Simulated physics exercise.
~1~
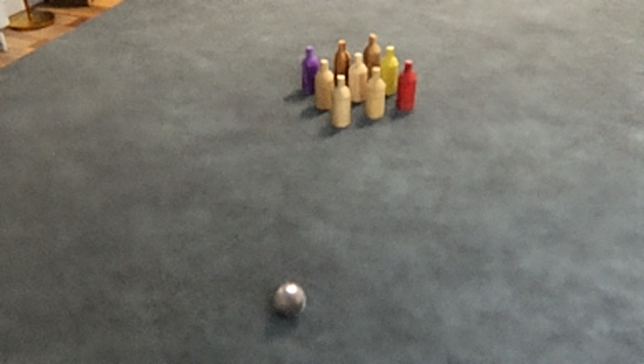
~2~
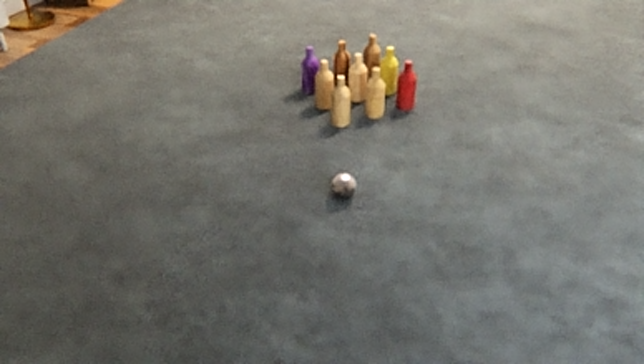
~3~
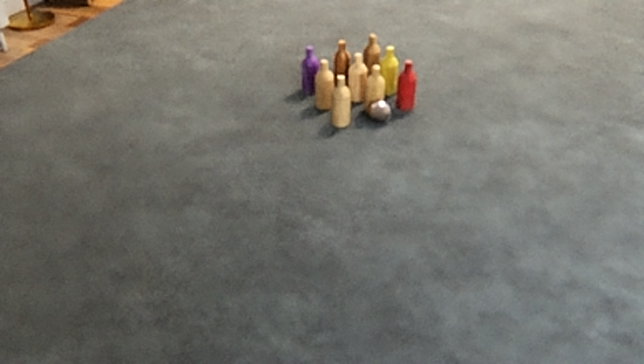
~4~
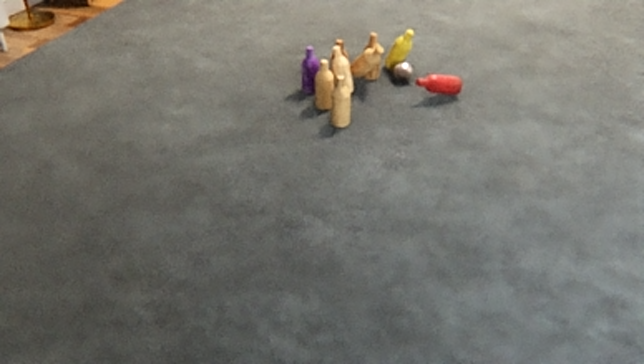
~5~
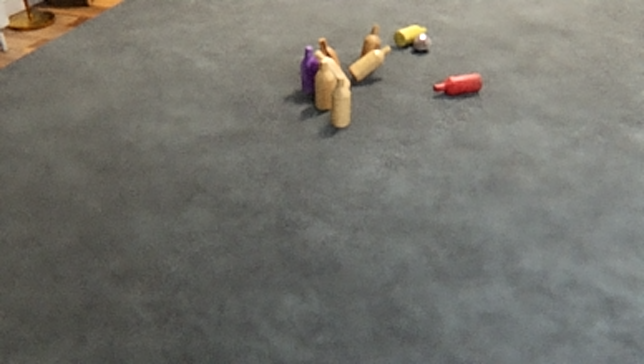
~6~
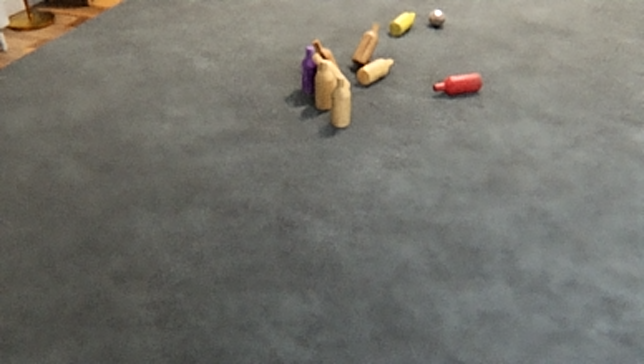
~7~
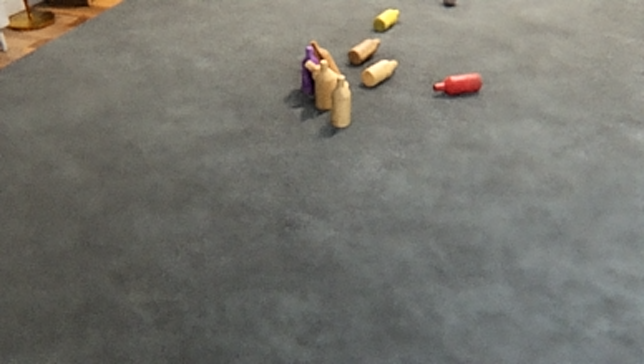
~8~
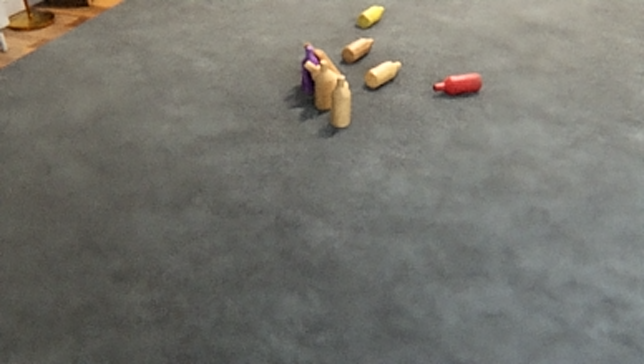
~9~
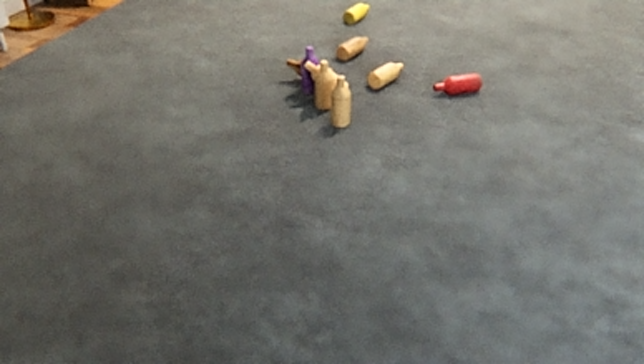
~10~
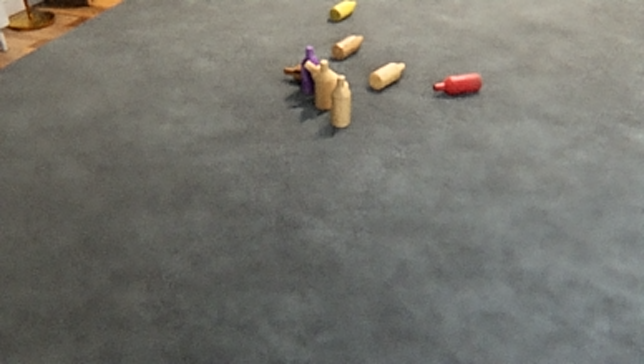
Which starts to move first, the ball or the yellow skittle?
The ball starts to move first, and the yellow skittle moves only later, once the ball has rolled in among the skittles.
On a grey floor, a ball rolls into skittles, toppling red and yellow but not purple.
